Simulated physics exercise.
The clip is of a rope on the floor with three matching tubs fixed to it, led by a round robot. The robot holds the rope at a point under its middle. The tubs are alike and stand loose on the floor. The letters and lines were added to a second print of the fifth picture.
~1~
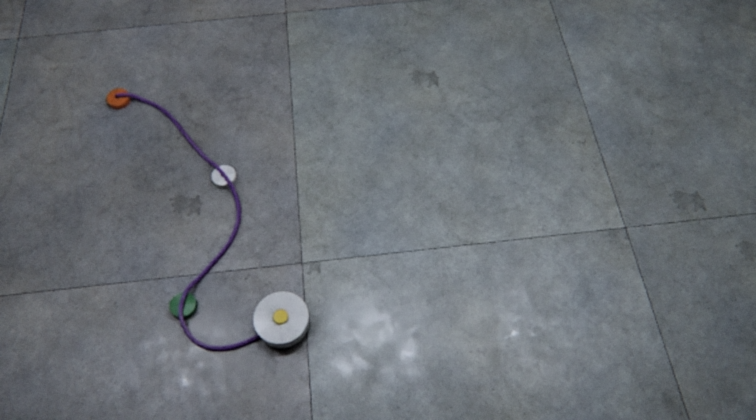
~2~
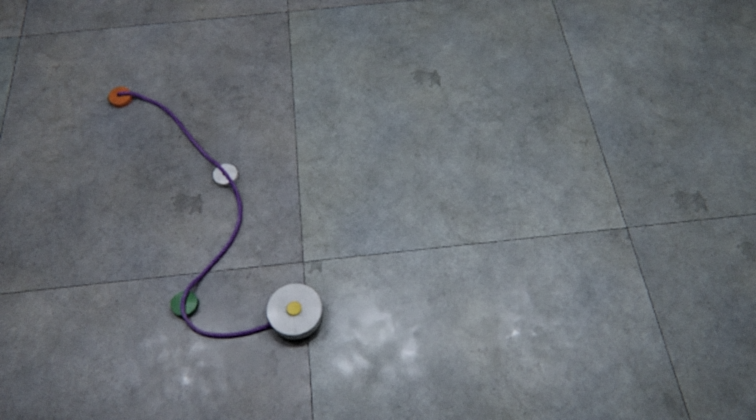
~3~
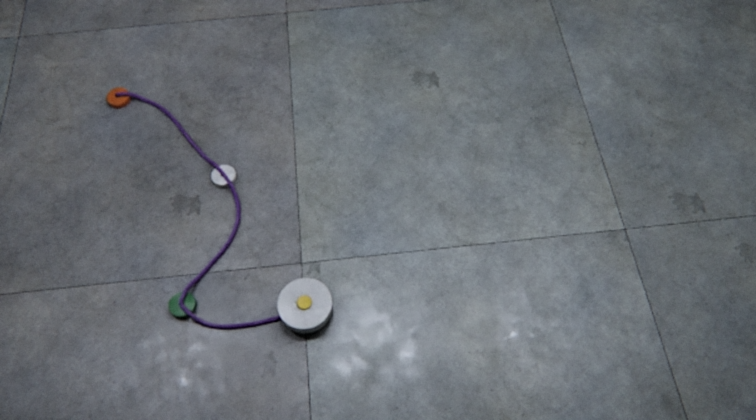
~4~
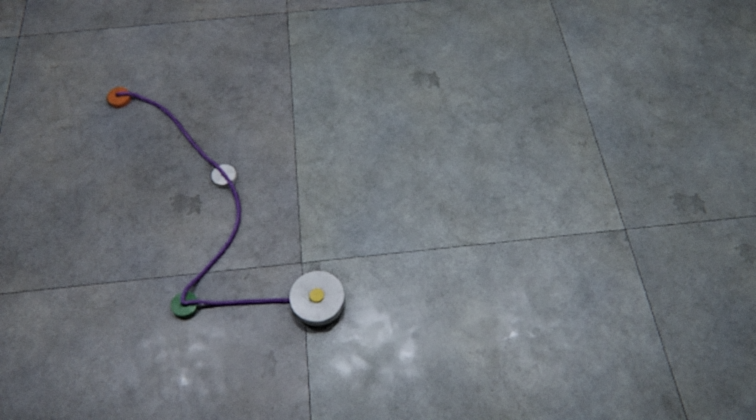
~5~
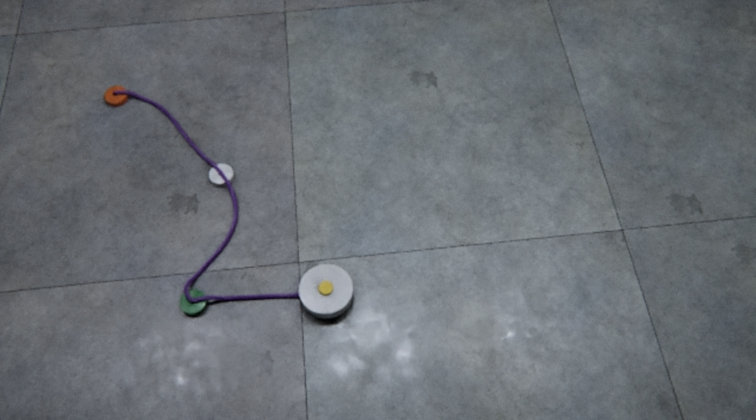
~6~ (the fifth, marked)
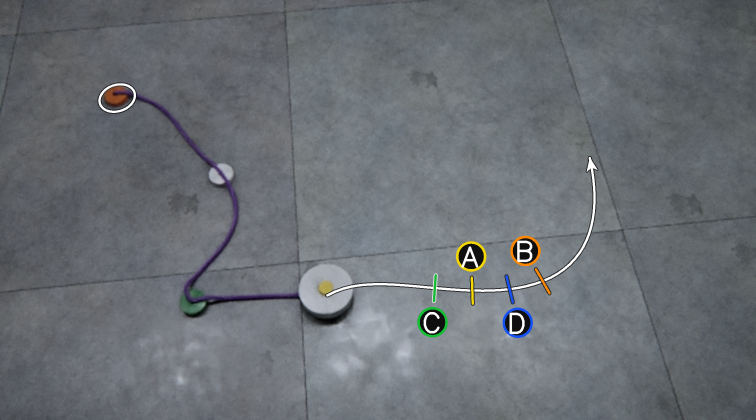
At first, a purple rope winds across a grey tiled floor from an orange tub past a white one and a green one to a round robot, sagging in a loop. The robot moves right and slightly upward, the loop straightens, and the green tub shifts slightly right.
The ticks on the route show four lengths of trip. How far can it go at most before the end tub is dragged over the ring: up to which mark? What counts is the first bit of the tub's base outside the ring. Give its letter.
All is well up to A.
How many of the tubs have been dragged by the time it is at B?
Three.
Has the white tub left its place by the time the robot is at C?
By then, no.
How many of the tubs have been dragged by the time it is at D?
Three.
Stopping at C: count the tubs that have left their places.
One.
On the marked copy, A at (472, 291); B at (543, 281); C at (435, 288); D at (510, 289); the ring at (117, 98); the route from (327, 295) via (527, 286) to (590, 158).
With A. Early on, robot (376, 280); orange tub (116, 96); white tub (221, 175); green tub (243, 295).
Further on, robot (429, 284); orange tub (116, 96); white tub (221, 175); green tub (296, 288).
At the end, robot (473, 287); orange tub (116, 96); white tub (224, 177); green tub (345, 259); the ringed tub at the far end is still in its ring.
As for the rest, B drags the last tub to (146, 117); C is safe but short; D drags the last tub to (129, 106).
